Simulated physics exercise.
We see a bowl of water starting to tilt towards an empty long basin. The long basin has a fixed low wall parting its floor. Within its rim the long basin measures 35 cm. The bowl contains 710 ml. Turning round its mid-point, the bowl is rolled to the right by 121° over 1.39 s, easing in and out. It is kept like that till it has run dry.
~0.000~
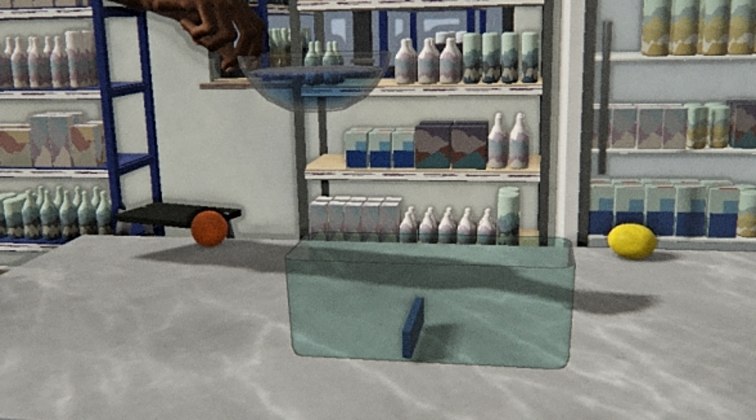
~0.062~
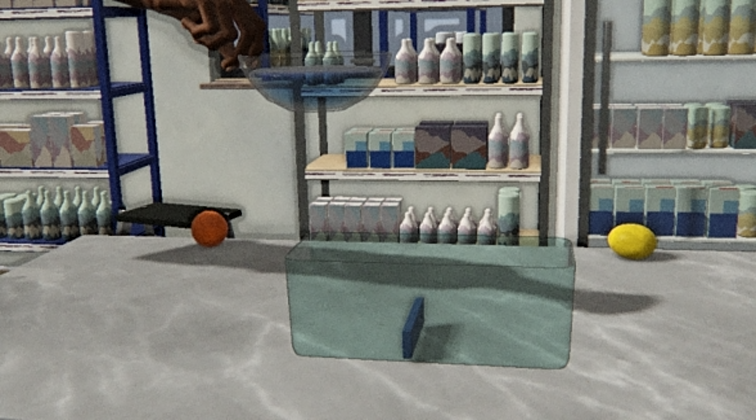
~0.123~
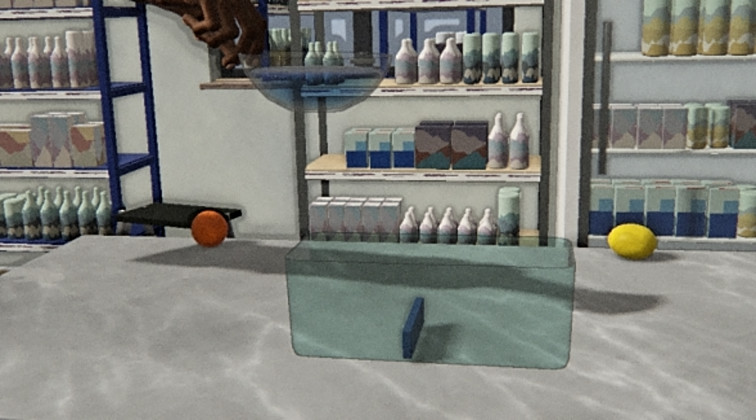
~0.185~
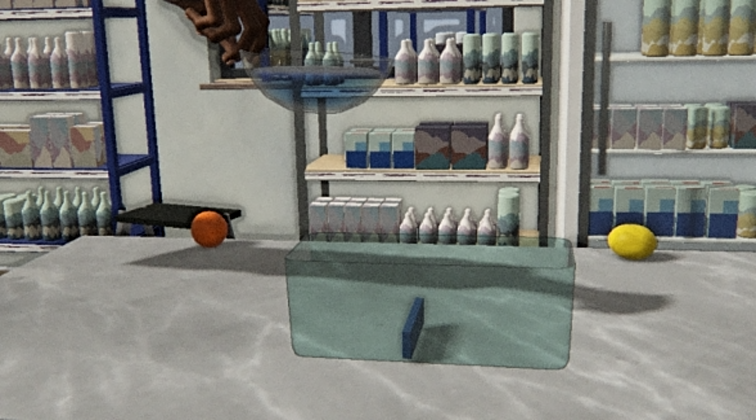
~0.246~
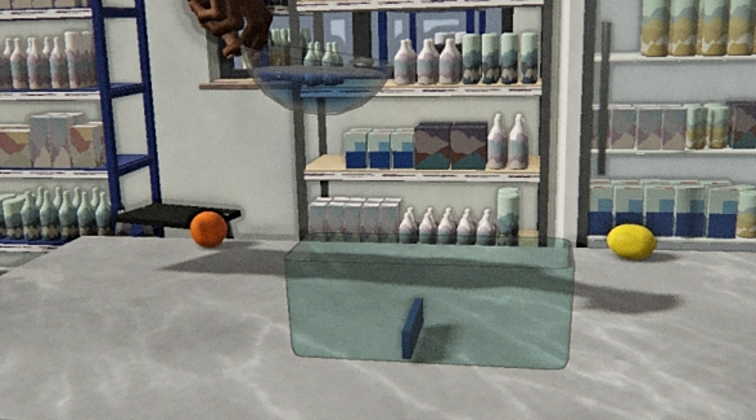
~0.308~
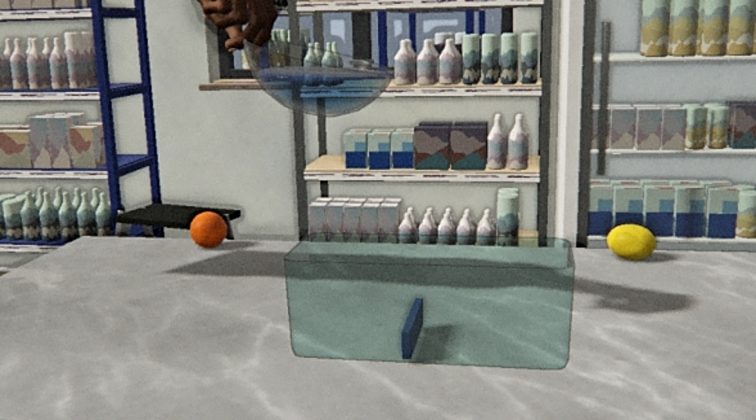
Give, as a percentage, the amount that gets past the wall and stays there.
Past the wall: About 75 %.
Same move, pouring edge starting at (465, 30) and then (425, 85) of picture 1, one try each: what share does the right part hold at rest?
In order, 90 and 90 per cent.
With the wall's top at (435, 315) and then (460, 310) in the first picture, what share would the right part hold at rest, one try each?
In order, 65 and 40 per cent.
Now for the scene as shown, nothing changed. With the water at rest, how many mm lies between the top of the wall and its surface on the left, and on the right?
Left roughly 28 mm; right roughly 16 mm.
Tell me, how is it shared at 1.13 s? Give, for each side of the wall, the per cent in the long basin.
Left about 22, right about 78.
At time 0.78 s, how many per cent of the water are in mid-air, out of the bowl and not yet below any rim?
Roughly 46 percent.
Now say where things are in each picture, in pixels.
Tilt 0°; pouring edge (390, 55); surface from (253, 71) to (383, 69); the long basin's rim runs from (297, 246) to (572, 254); the wall's top is at (413, 314), in the first picture.
Tilt 1°; pouring edge (390, 56); surface from (253, 71) to (384, 70), in the second picture.
Tilt 2°; pouring edge (391, 58); surface from (254, 70) to (384, 71), in the third picture.
Tilt 5°; pouring edge (392, 62); surface from (255, 69) to (384, 73), in the fourth picture.
Tilt 9°; pouring edge (392, 68); surface from (257, 70) to (387, 74), in the fifth picture.
Tilt 14°; pouring edge (393, 75); surface from (261, 70) to (389, 74), in the sixth picture.
After 0.78 s the tilt is 72° and 20 per cent is still to pour, 1 is left of the wall and 34 right of it.
After 1.13 s the tilt is 111° and 0 per cent is still to pour, 21 is left of the wall and 78 right of it.
After 1.49 s the tilt is 121° and 0 per cent is still to pour, 22 is left of the wall and 76 right of it.
After 1.89 s the tilt is 121° and 0 per cent is still to pour, 24 is left of the wall and 75 right of it.
In the end 24 per cent lies left of the wall, 75 right of it and 1 outside.
